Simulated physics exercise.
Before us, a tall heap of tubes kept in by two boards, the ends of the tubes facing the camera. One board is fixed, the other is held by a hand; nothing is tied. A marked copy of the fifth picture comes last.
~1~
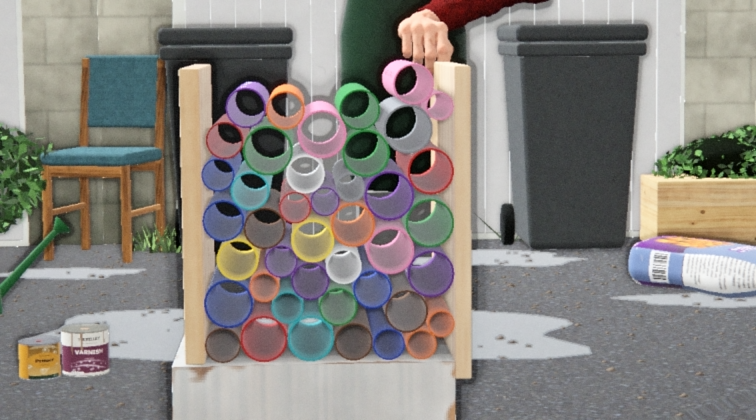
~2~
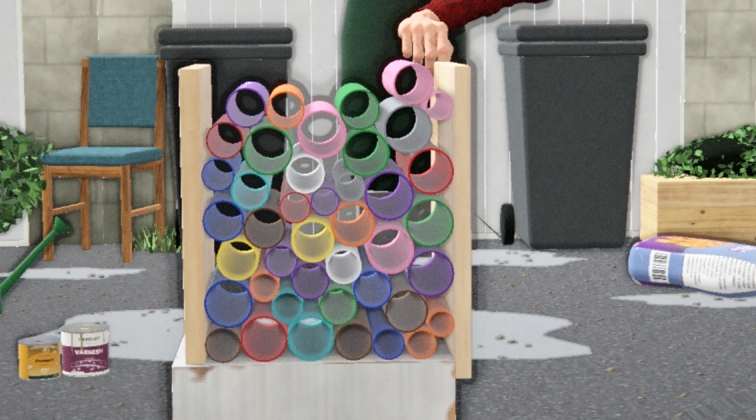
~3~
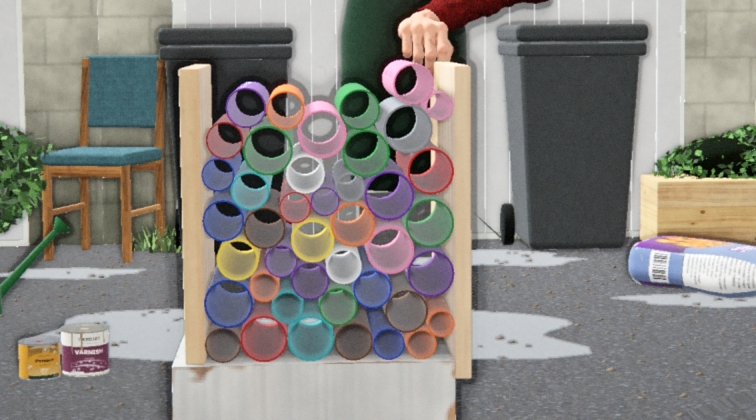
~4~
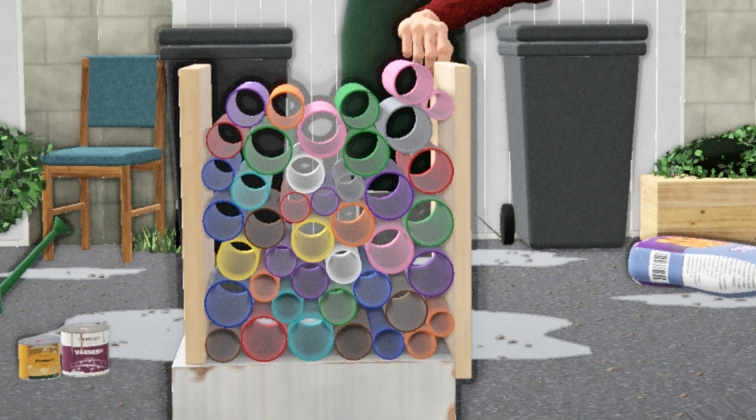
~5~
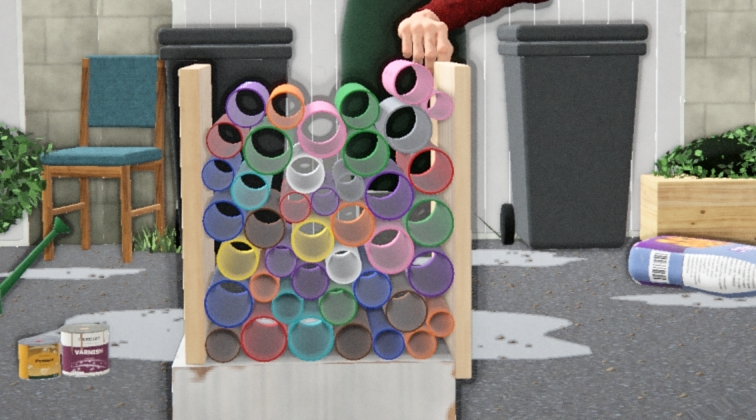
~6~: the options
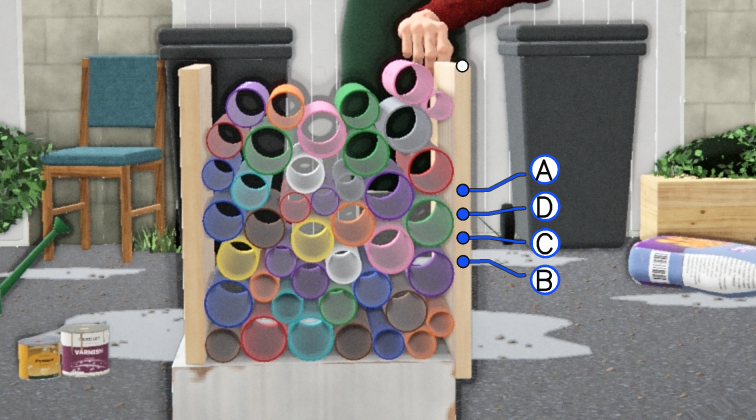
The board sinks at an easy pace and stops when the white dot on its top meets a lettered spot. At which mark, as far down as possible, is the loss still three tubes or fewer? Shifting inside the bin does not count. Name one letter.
Mark A is as low as it can go.
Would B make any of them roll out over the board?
Yes.
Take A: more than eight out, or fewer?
At A, fewer than eight.
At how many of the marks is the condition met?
The number is one.
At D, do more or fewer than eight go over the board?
Fewer than eight.
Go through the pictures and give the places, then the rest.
An orange tube (422, 344); a purple tube (431, 274); a white tube (343, 266), in the first frame.
A white tube (343, 266); an orange tube (353, 225), in the second frame.
A red tube (295, 207); a white tube (305, 174), in the third frame.
A pink tube (322, 134); a pink tube (413, 84), in the fourth frame.
Side board (449, 209); a brown tube (223, 345); an orange tube (422, 344), in the fifth frame.
On the copy, A at (463, 190); B at (463, 262); C at (463, 238); D at (463, 214); the white dot at (462, 66).
On A. First, top of the board (454, 122).
Then, top of the board (454, 187).
Finally, top of the board (454, 190), two out over the board.
By contrast, B more than three out over the board; C more than three out over the board; D more than three out over the board.
